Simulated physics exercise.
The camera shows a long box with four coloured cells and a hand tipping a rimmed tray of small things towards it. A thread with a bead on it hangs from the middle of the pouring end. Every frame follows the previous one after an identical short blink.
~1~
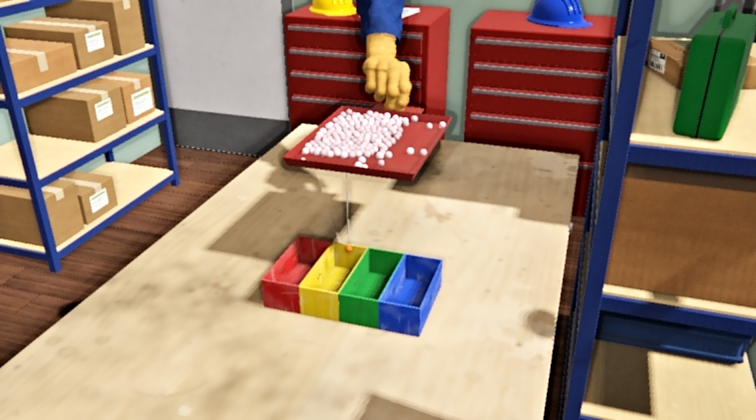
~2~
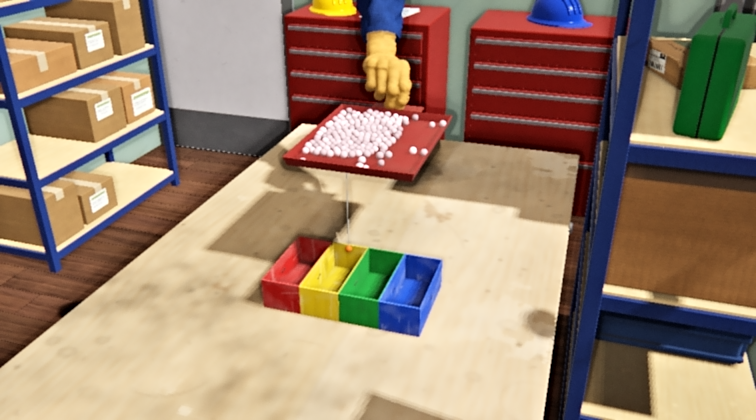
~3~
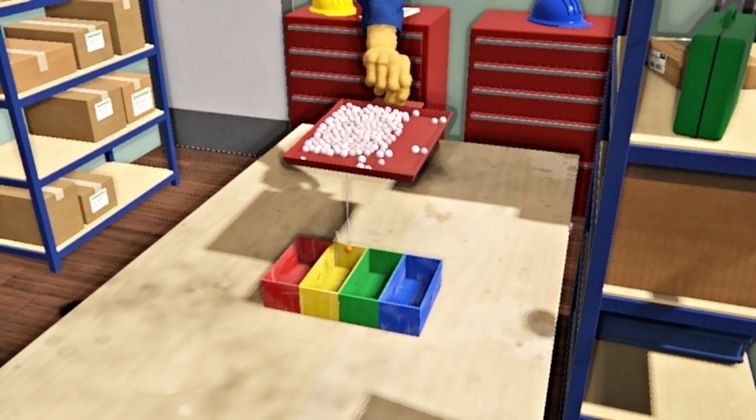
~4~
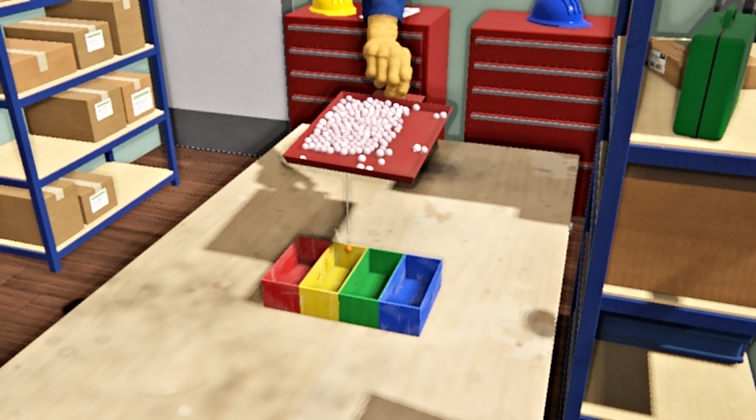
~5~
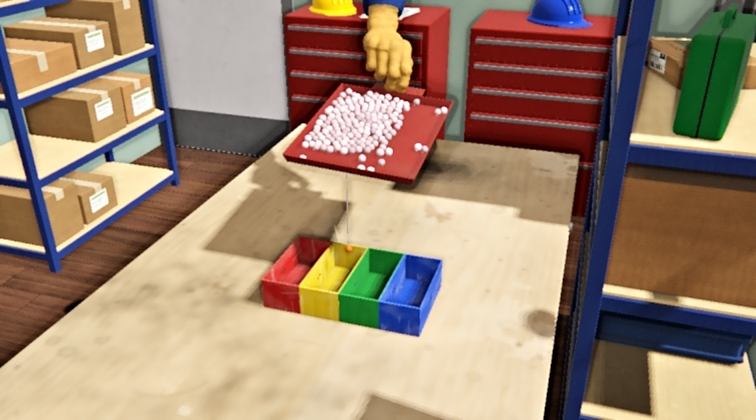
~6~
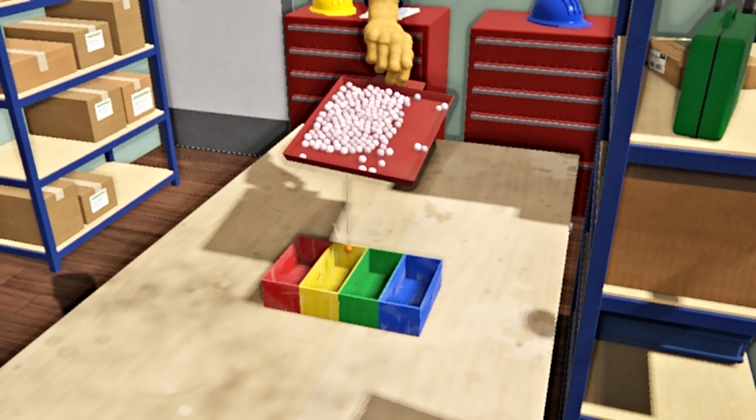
A red rimmed tray of small pinkish-white balls slowly tilts above a pale wooden table in a workshop, seen from above by a still camera. A yellow-gloved hand is behind it, with red, yellow, green and blue cells in front, and shelves and red drawers around. The tray's far side rises with the hand, its near edge dips slightly rightward, and the balls shift a little.
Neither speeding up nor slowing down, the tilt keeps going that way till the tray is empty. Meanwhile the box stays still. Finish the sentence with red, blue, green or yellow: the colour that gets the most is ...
... Blue.
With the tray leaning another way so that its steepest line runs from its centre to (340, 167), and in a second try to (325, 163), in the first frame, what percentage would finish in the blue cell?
I'd say roughly 0 percent with the first slope, 0 percent with the other.
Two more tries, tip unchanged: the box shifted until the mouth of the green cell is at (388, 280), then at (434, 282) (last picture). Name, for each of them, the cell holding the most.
The green cell, then the yellow one.
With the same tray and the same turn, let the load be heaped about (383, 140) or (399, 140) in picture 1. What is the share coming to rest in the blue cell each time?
First about 60, then 60 per cent.
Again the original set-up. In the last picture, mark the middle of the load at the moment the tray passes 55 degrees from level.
Close to (385, 176).
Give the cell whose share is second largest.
The answer is the cell in green.
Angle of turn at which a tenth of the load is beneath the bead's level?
About 50°.
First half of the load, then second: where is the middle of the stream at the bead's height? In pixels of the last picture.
I'd say close to (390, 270) at first and close to (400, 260) later on.
Soon after the last picture, tray tipped steeply; about two thirds on the tray; a small part in the blue cell; a small part in the green cell; a stray few in the yellow cell; a small part falling or outside the box.
A little later, tray tipped right over; a stray few on the tray; about half in the blue cell; about a third in the green cell; a small part in the yellow cell; a small part falling or outside the box.
Later still, tray tipped past a quarter turn; about half in the blue cell; about a third in the green cell; a small part in the yellow cell; a small part falling or outside the box.
At rest, tray tipped past a quarter turn; about half in the blue cell; about a third in the green cell; a small part in the yellow cell; none in the red cell; a small part outside the box.
